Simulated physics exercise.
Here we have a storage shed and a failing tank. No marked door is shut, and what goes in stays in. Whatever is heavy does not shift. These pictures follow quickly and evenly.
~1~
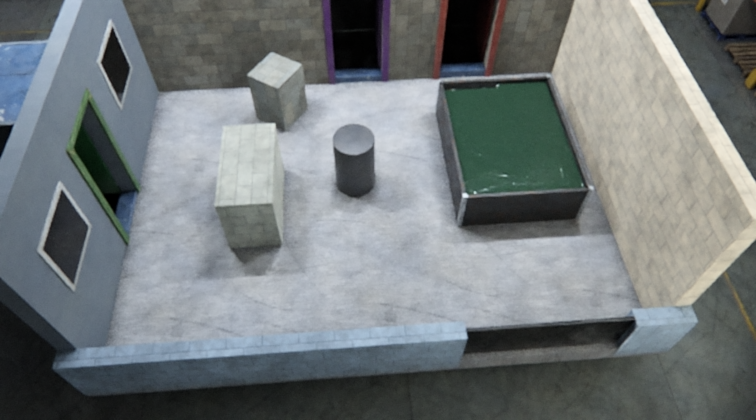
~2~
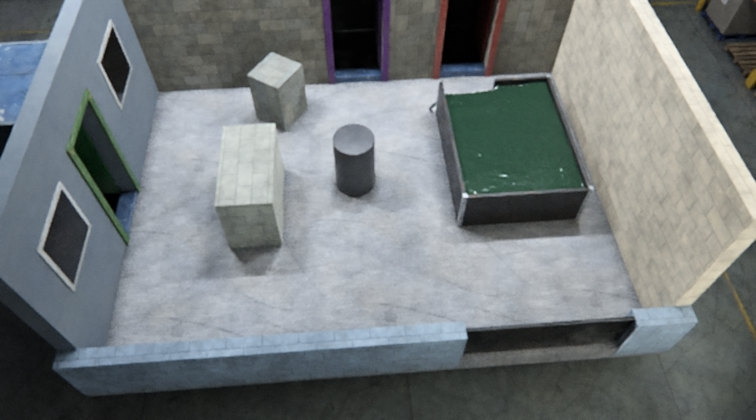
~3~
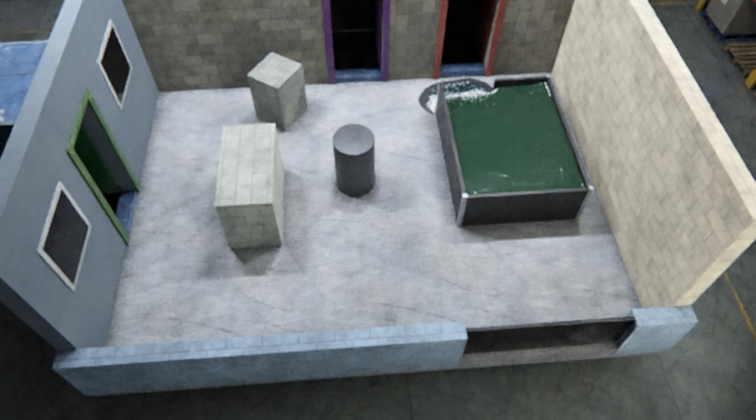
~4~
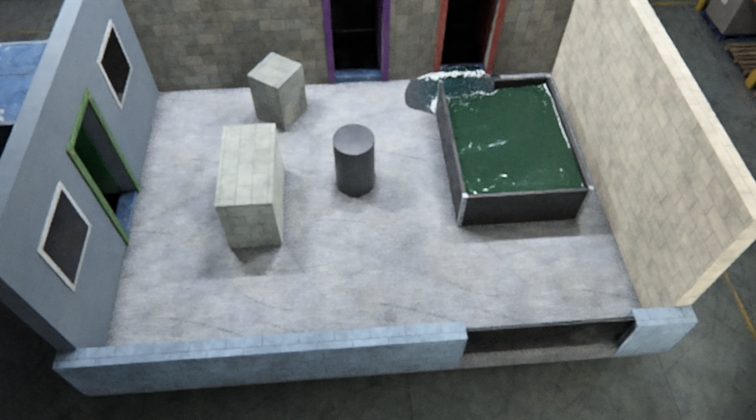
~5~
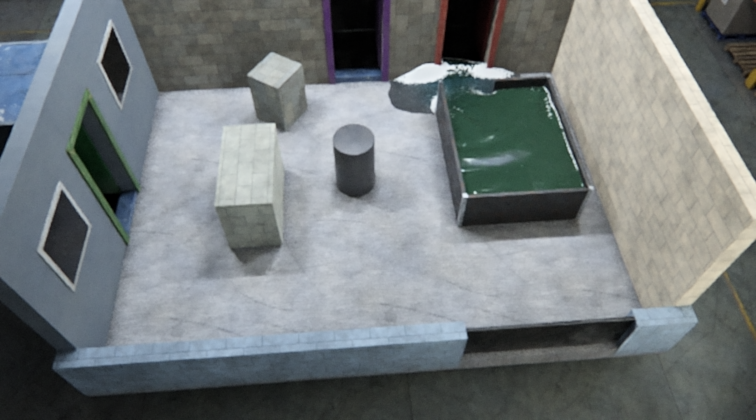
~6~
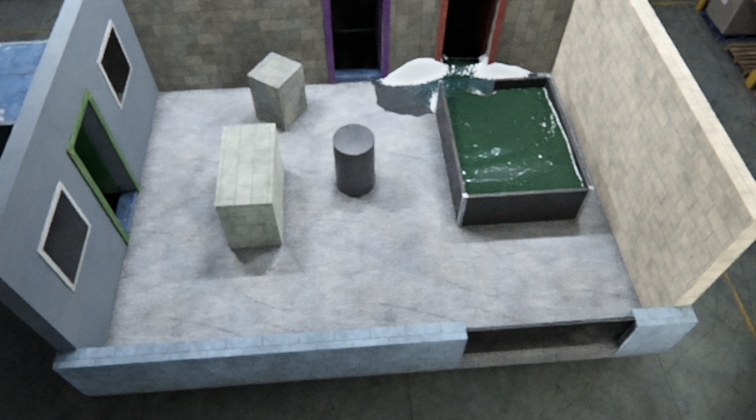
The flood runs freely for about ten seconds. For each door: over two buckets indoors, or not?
In order: The purple door will not top two buckets. The red door will top two buckets. The green door will not top two buckets.
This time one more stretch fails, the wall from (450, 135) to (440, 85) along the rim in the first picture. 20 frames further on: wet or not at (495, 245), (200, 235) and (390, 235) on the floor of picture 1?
The first spot is spared, the second spared, the third swamped.
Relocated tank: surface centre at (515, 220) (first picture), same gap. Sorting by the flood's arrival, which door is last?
Green one.
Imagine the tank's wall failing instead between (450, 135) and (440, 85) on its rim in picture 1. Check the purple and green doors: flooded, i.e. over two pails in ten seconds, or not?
One by one: The purple one lets more in; the green one goes over.
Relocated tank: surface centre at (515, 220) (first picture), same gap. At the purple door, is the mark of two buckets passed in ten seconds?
Purple: Tops the threshold.
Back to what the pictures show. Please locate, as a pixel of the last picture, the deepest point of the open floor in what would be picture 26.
My best guess is roughly (451, 79).
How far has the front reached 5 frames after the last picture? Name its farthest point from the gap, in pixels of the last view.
Somewhere around (284, 87).
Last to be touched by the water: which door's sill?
Looking at the pictures, the answer is the one in green.
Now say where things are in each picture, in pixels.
Still water in the open tank at (509, 135), in the first picture.
The front is at (432, 111), out from the gap on the open tank's far side, in the second picture.
The front is at a hidden place, out from the gap on the open tank's far side, in the third picture.
Water pours out on the open tank's far side and has run to (417, 80), in the fourth picture.
Water pours out on the open tank's far side and has run to (396, 82), in the fifth picture.
Water pours out on the open tank's far side and has run to (377, 82), in the sixth picture.
A moment on, water covers 15 % of the floor; the purple door wet at the sill, nothing in, the red door far over two buckets in, the green door not reached.
Next, water covers 25 % of the floor; the purple door wet at the sill, nothing in, the red door far over two buckets in, the green door not reached.
Then, water covers 40 % of the floor; the purple door wet at the sill, nothing in, the red door far over two buckets in, the green door not reached.
Later, water covers 75 % of the floor; the purple door wet at the sill, nothing in, the red door far over two buckets in, the green door wet at the sill, nothing in.
In the end, water covers 95 % of the floor; the purple door wet at the sill, nothing in, the red door far over two buckets in, the green door wet at the sill, nothing in.
